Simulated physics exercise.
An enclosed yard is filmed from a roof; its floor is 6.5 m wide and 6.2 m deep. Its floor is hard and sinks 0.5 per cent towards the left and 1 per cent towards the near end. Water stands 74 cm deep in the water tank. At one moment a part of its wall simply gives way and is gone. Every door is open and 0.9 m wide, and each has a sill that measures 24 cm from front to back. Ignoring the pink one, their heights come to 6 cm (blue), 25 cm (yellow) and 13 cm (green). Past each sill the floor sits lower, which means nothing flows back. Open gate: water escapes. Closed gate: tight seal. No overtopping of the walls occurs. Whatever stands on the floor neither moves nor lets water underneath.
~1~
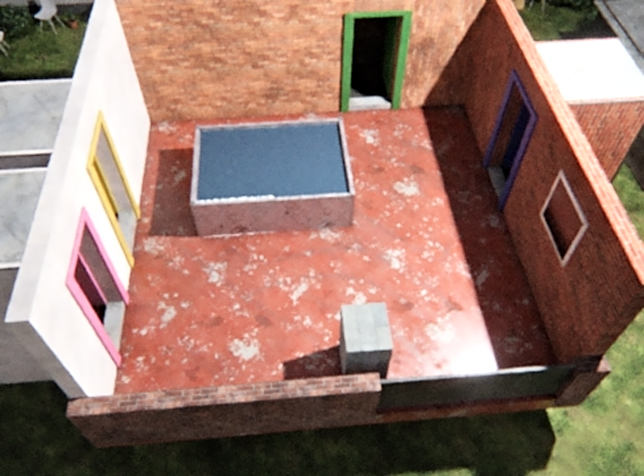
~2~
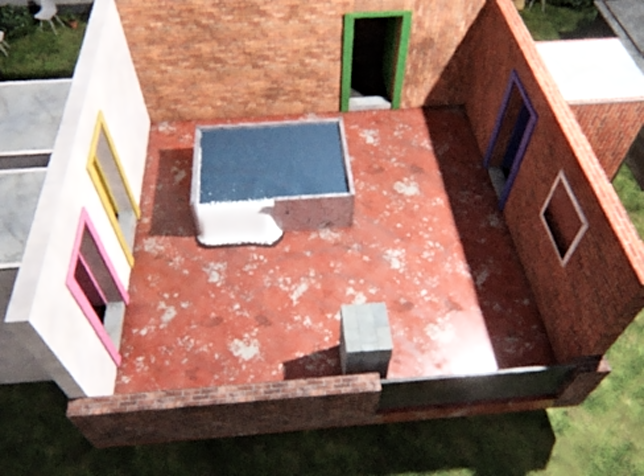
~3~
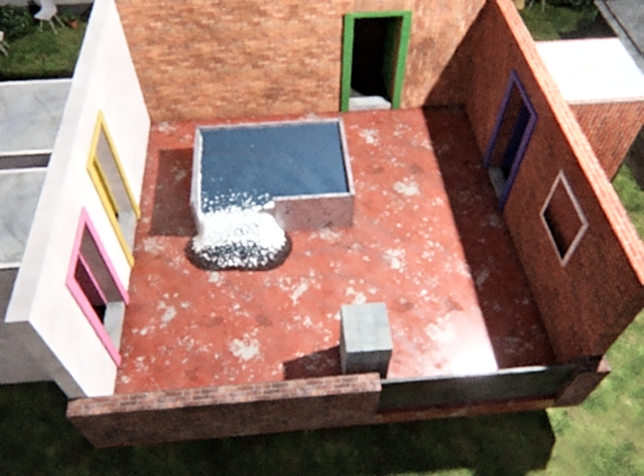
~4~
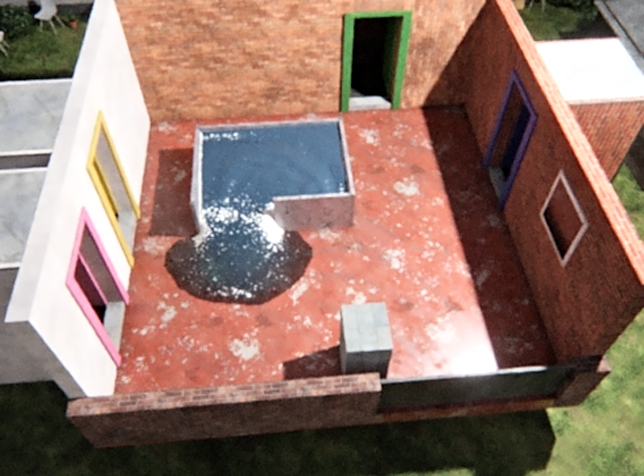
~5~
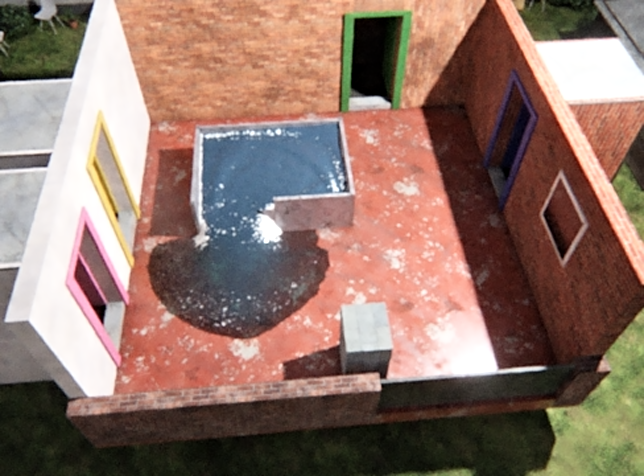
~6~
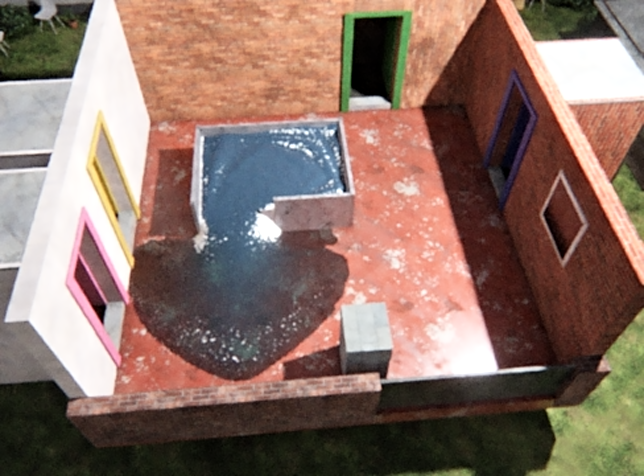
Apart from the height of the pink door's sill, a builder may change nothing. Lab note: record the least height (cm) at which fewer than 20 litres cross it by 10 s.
Least height: 24 cm.
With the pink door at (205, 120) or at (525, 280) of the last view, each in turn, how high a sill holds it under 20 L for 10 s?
Roughly 7.5 cm for the first and 9.0 cm for the second.
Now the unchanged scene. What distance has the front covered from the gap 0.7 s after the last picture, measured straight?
Near 3.6 metres, give or take.
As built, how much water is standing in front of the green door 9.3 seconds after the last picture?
Roughly 5.5 cm deep.
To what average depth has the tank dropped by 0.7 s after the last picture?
I'd put it at some 49 centimetres on average.
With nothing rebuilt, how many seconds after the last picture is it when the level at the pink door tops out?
Peak time: About 2.4 s.
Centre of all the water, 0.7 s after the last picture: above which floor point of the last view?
(258, 234), roughly.
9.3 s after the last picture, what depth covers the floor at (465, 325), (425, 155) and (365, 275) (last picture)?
That's 9, 5 and 4 cm, in the order given.
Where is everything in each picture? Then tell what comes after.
The water tank at (272, 162) is whole and still, 74 cm deep; the pink door at (102, 296) is dry, in the first frame.
The front is at (268, 244), 0.3 m from the gap at (238, 223); 0.2 m2 of floor is wet, 74 cm left at the back, in the second frame.
Water pours out at (238, 223) and has run 0.8 m, to (255, 268); about 12 cm deep outside, 74 cm at the back, in the third frame.
The gap is at (238, 224), the front 1.4 m out at (240, 300); the back of the water tank holds 72 cm, in the fourth frame.
The front is at (240, 334), 2.0 m from the gap at (238, 224); 4.1 m2 of floor is wet, 65 cm left at the back, in the fifth frame.
The front is at (232, 375), 2.6 m from the gap at (238, 224); 6.2 m2 of floor is wet, 62 cm left at the back; 0.4 m in a straight line remain to the pink door at (102, 296), in the sixth frame.
Then, 0.7 s after the last picture water covers 30 % of the floor, deepest (48 cm) near (110, 421); 20 cm at the pink door, 0 litres in over its 13 cm sill.
Then, 2.3 s after the last picture water covers 40 % of the floor, deepest (34 cm) near (193, 334); 28 cm at the pink door, 65 litres in over its 13 cm sill.
Then, 9.3 s after the last picture water covers 100 % of the floor, deepest (16 cm) near (295, 147); 13 cm at the pink door, 244 litres in over its 13 cm sill.
At the pink door as built, the water peaked near 28 cm, 2.3 s after the last picture.
Run again over the same 10 s with other heights there, 53 litres in over 20.5 cm, 6 litres over 28 cm. The limit of 20 litres is kept from about 24 cm up.
